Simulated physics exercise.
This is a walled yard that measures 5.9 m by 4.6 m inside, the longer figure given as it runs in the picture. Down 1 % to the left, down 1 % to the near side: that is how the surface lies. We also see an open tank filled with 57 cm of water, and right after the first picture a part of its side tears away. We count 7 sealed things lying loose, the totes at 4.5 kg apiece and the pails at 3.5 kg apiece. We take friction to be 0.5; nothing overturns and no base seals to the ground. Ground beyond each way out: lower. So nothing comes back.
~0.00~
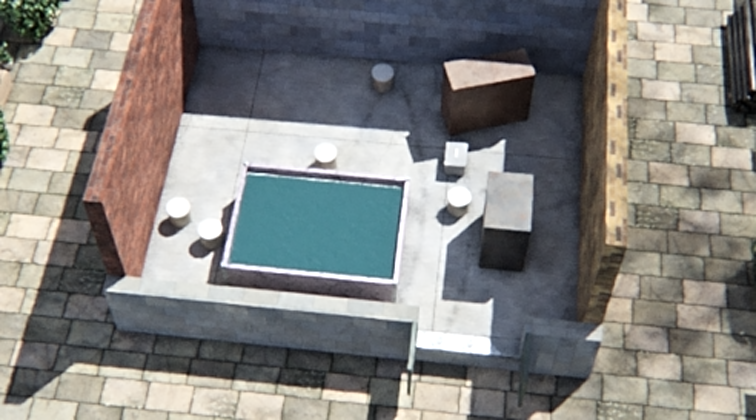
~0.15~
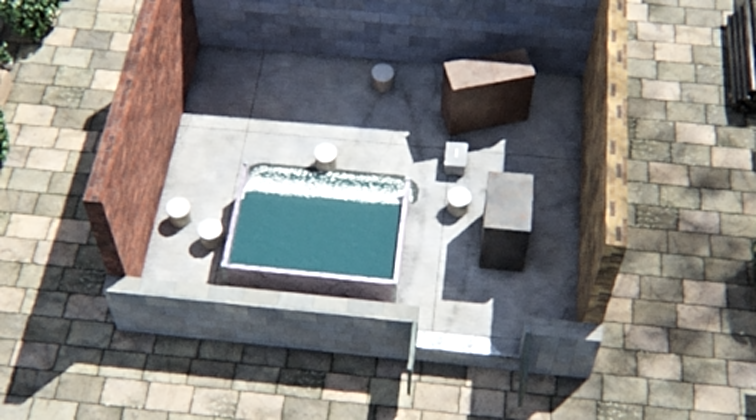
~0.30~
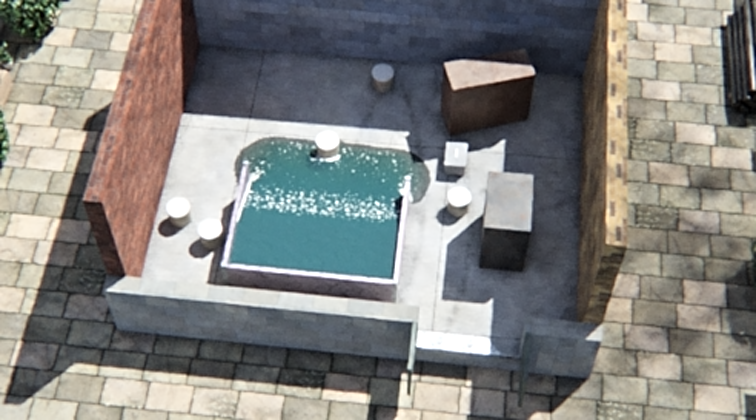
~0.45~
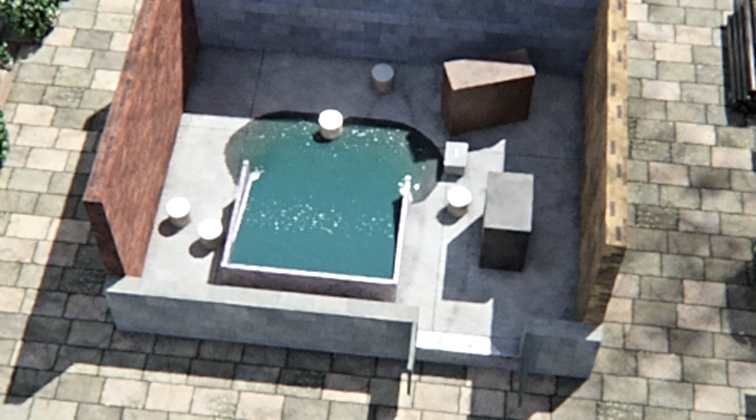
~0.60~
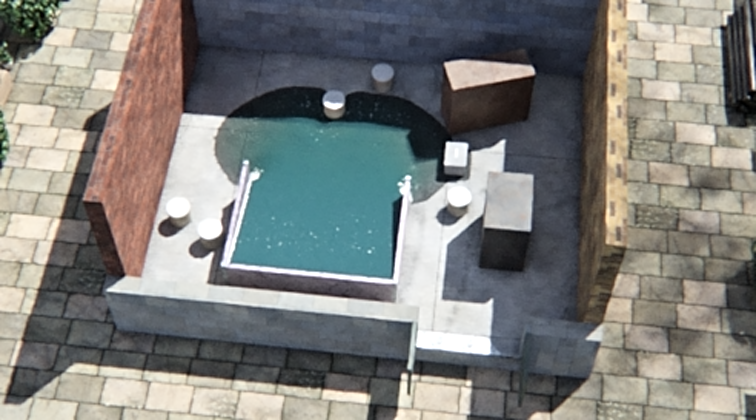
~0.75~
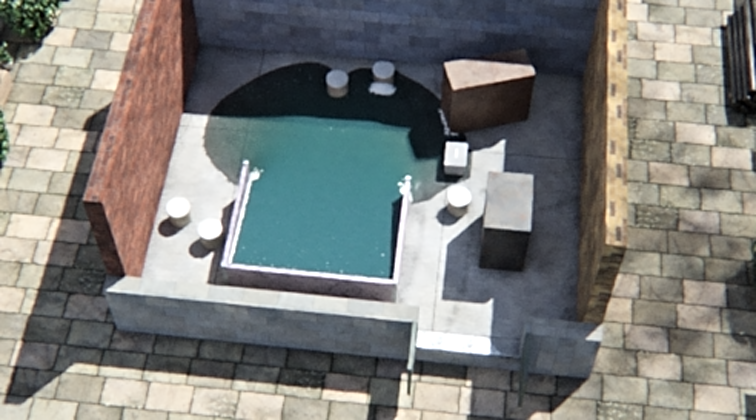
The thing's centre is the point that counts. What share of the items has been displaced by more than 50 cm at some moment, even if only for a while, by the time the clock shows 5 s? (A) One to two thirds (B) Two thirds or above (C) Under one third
(B) Two thirds or above.
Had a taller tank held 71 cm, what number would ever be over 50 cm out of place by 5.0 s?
So the tally would be 7.
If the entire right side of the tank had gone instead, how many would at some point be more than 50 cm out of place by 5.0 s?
In that case 4 of them.
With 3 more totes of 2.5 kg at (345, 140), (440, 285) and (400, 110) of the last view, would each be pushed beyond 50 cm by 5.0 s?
Note, in sequence: Over threshold; under threshold; over threshold.
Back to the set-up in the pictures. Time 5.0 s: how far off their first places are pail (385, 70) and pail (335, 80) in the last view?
150 cm and 150 cm.
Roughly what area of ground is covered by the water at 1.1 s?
My estimate is roughly 13 m2.
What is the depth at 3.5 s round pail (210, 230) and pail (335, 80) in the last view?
Depths: Near 1 cm, then near 18 cm.
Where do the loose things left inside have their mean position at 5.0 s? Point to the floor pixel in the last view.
Centred roughly on (380, 202).
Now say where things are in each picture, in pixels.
A pail at (326, 152), on the bottom; a pail at (383, 72) rests on the ground; water covers 3.6 m2; 0 of 7 have shifted, in the first picture.
A pail at (326, 152), on the bottom; a pail at (383, 72), on the bottom; 4.7 m2 under water; 0 of 7 have shifted, in the second picture.
A pail at (328, 140) rests on the ground, 21 cm from its start; a pail at (383, 72) rests on the ground; water covers 5.9 m2; 1 of 7 have shifted, in the third picture.
A pail at (331, 119) rests on the ground, 57 cm from its start; a pail at (383, 72) rests on the ground; 7.5 m2 under water; 1 of 7 have shifted, in the fourth picture.
A pail at (334, 99) rests on the ground, 96 cm from its start; a pail at (383, 72), on the bottom; 9.2 m2 under water; 1 of 7 have shifted, in the fifth picture.
A pail at (337, 78) rests on the ground, 135 cm from its start; a pail at (384, 69) rests on the ground, 6 cm from its start; 10.8 m2 under water; 2 of 7 have shifted, in the sixth picture.
After 1.1 s 1 of 7 are over 50 cm from their spots; 2 afloat.
After 2.2 s 2 of 7 are over 50 cm from their spots; 3 afloat.
After 3.5 s 3 of 7 are over 50 cm from their spots; 3 afloat.
After 5.0 s 7 of 7 are over 50 cm from their spots, and 7 have been at some point; 6 afloat.
